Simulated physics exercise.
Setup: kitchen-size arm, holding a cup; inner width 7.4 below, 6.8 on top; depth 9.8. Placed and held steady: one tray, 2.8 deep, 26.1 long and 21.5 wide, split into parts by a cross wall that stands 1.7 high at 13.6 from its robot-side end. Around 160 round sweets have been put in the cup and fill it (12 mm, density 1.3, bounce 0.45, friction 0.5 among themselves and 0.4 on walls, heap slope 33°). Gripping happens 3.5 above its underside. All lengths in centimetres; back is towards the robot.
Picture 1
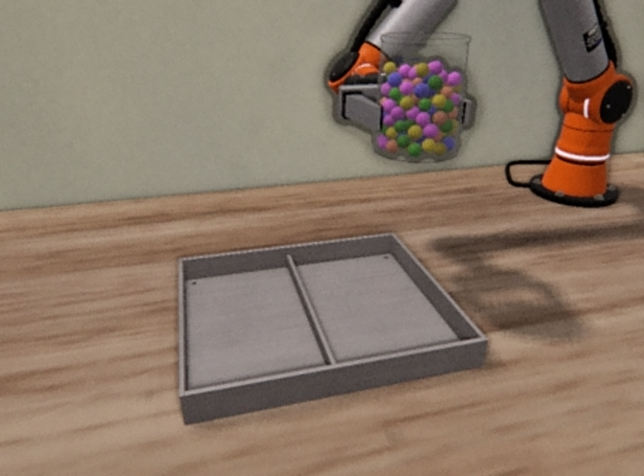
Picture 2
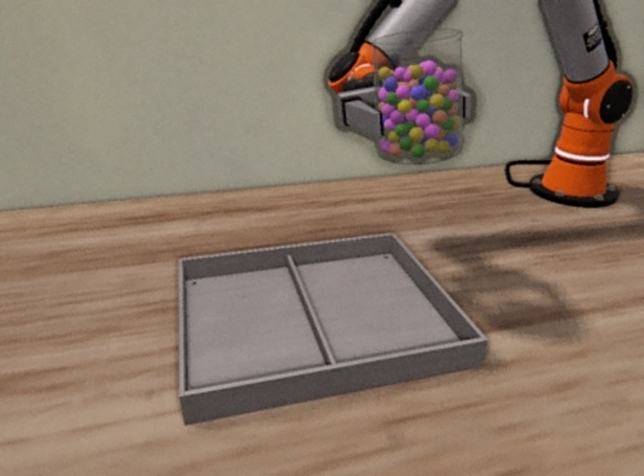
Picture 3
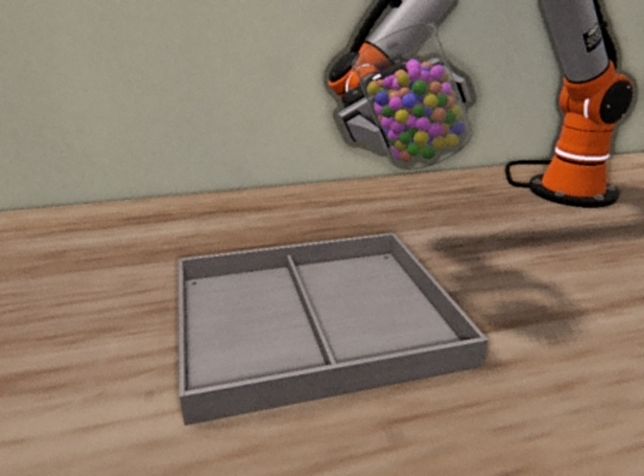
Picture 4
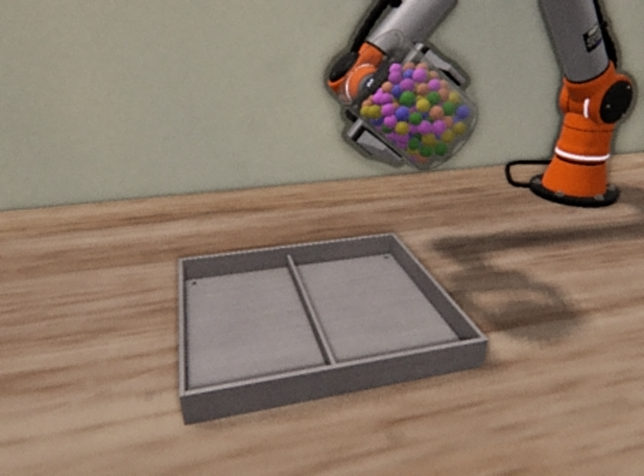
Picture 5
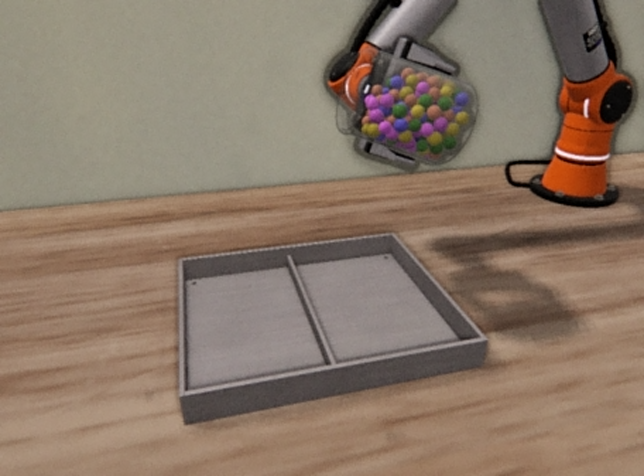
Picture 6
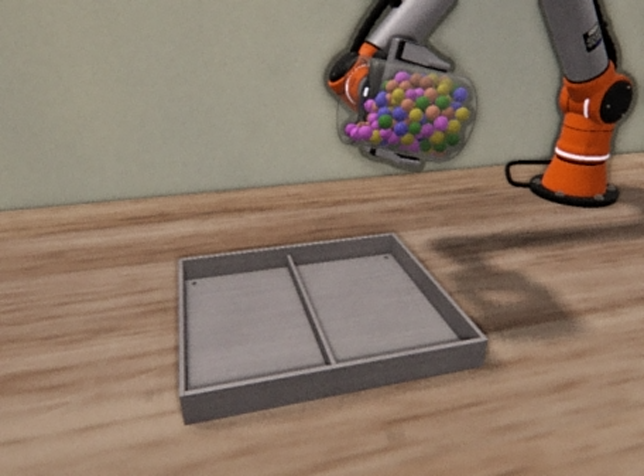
A robot arm tilts a clear cup of colourful balls leftward above an empty divided tray.
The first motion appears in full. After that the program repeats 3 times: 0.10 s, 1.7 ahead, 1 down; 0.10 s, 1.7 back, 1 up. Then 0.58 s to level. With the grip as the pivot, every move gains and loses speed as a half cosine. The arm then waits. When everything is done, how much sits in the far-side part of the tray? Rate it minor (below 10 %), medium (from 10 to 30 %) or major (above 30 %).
Rated: Minor.
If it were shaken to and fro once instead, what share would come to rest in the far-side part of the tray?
Estimate for that case: 5 %.
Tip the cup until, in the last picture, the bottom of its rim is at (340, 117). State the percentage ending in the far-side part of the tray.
Roughly 0 per cent.
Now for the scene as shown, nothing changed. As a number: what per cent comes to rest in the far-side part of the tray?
Estimate: About 5 %.
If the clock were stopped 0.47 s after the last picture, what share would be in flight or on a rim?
3 %.
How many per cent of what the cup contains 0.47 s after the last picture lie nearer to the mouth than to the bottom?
Share in the mouth half: About 35 %.
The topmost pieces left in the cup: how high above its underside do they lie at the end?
9.0 cm.
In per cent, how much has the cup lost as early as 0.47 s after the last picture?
About 5 per cent.
Then, 0.47 s after the last picture, tilted 77° forward, highest piece 23 above the table; 149 in the cup, 4 in the far-side part, 1 in the robot-side part, 5 in flight or on a rim.
Then, 0.94 s after the last picture, tilted 27° forward, highest piece 25 above the table; 144 in the cup, 9 in the far-side part, 6 in the robot-side part.
Then, 1.38 s after the last picture, level, highest piece 27 above the table; 144 in the cup, 9 in the far-side part, 6 in the robot-side part.
Then, 2.43 s after the last picture, level, highest piece 27 above the table; 144 in the cup, 9 in the far-side part, 6 in the robot-side part.
Final count, 144 in the cup, 9 in the far-side part, 6 in the robot-side part. That is 6 % in the far-side part of the tray.
